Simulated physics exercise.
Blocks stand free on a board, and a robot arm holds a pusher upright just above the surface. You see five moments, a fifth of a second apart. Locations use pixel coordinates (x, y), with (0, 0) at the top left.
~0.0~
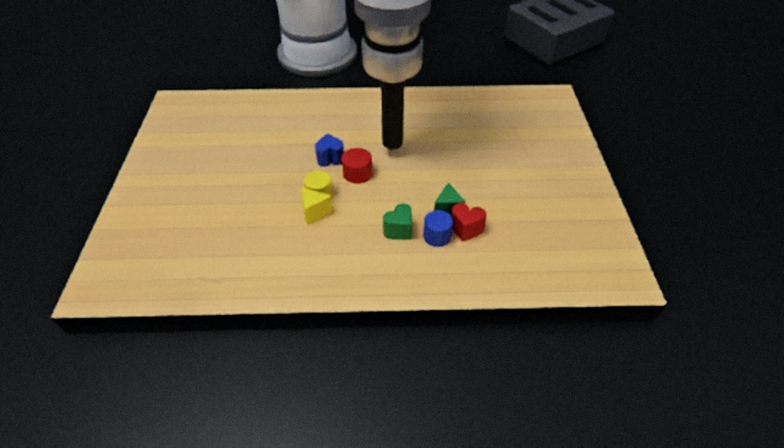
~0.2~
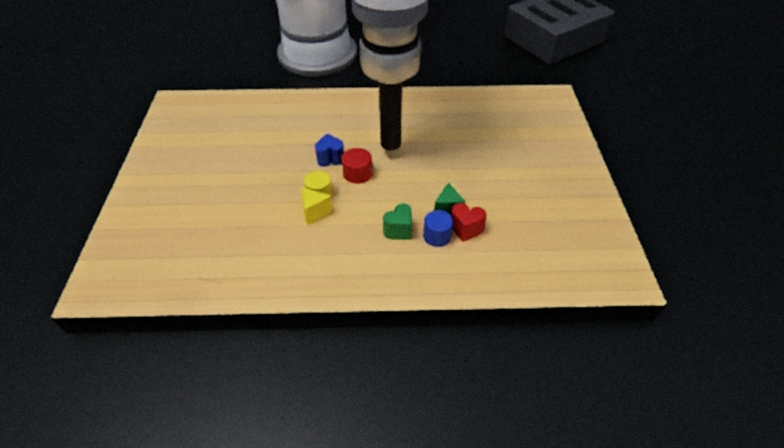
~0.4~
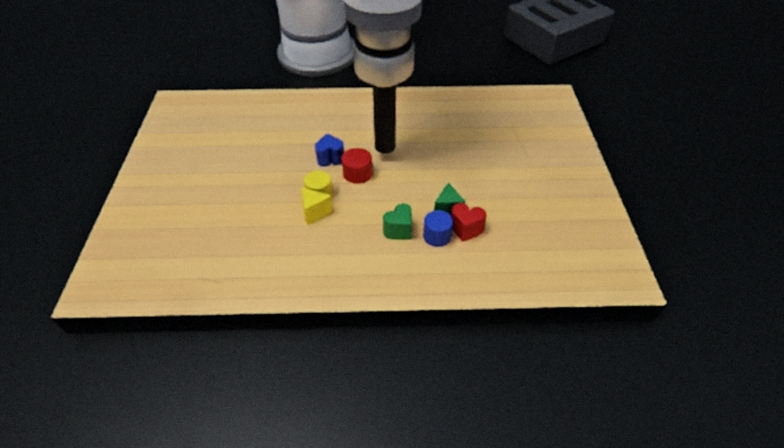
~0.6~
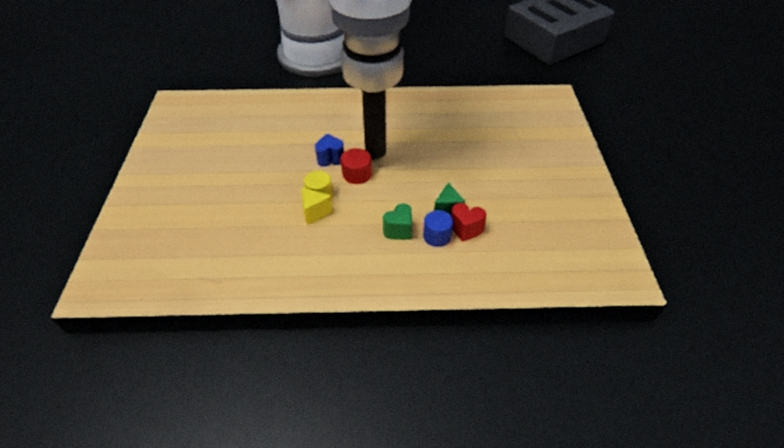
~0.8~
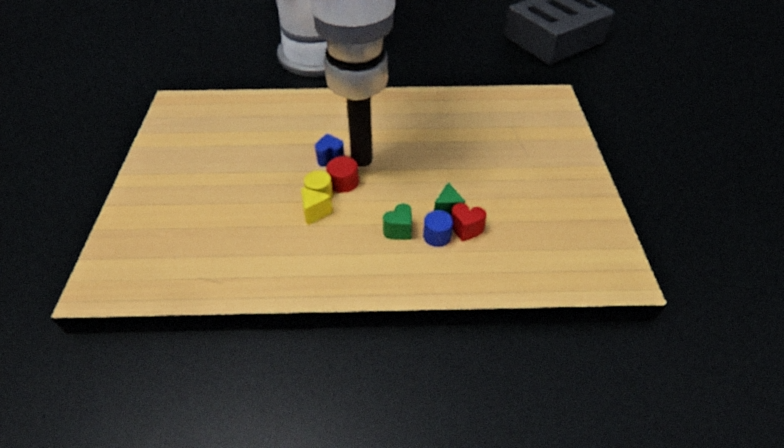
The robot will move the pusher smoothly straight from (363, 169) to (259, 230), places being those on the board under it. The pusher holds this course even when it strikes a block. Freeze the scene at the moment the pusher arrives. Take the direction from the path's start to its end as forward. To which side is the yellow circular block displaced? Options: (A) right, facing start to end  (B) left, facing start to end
Option A.
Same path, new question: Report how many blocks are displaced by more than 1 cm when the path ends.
Most likely three or more.
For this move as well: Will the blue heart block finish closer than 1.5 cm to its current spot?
Yes, that is how it ends up.
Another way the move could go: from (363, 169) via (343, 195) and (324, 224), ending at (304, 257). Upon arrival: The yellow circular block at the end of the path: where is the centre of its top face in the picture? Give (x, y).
Its top middle is near (275, 189).
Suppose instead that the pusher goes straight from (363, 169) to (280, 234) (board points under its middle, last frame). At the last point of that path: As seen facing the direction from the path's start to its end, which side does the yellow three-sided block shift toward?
It's set to shift left.
The first path, step by step. One third of the way, pusher (329, 180); yellow three-sided block (307, 204), turned 40° anticlockwise; yellow circular block (277, 195); red circular block (306, 185).
Two thirds of the way, pusher (294, 200); yellow three-sided block (306, 209), turned 60° anticlockwise; yellow circular block (237, 209); red circular block (269, 207).
At the end, pusher (257, 221); yellow three-sided block (306, 209), turned 60° anticlockwise; yellow circular block (220, 214); blue heart block unmoved; red circular block (235, 233).
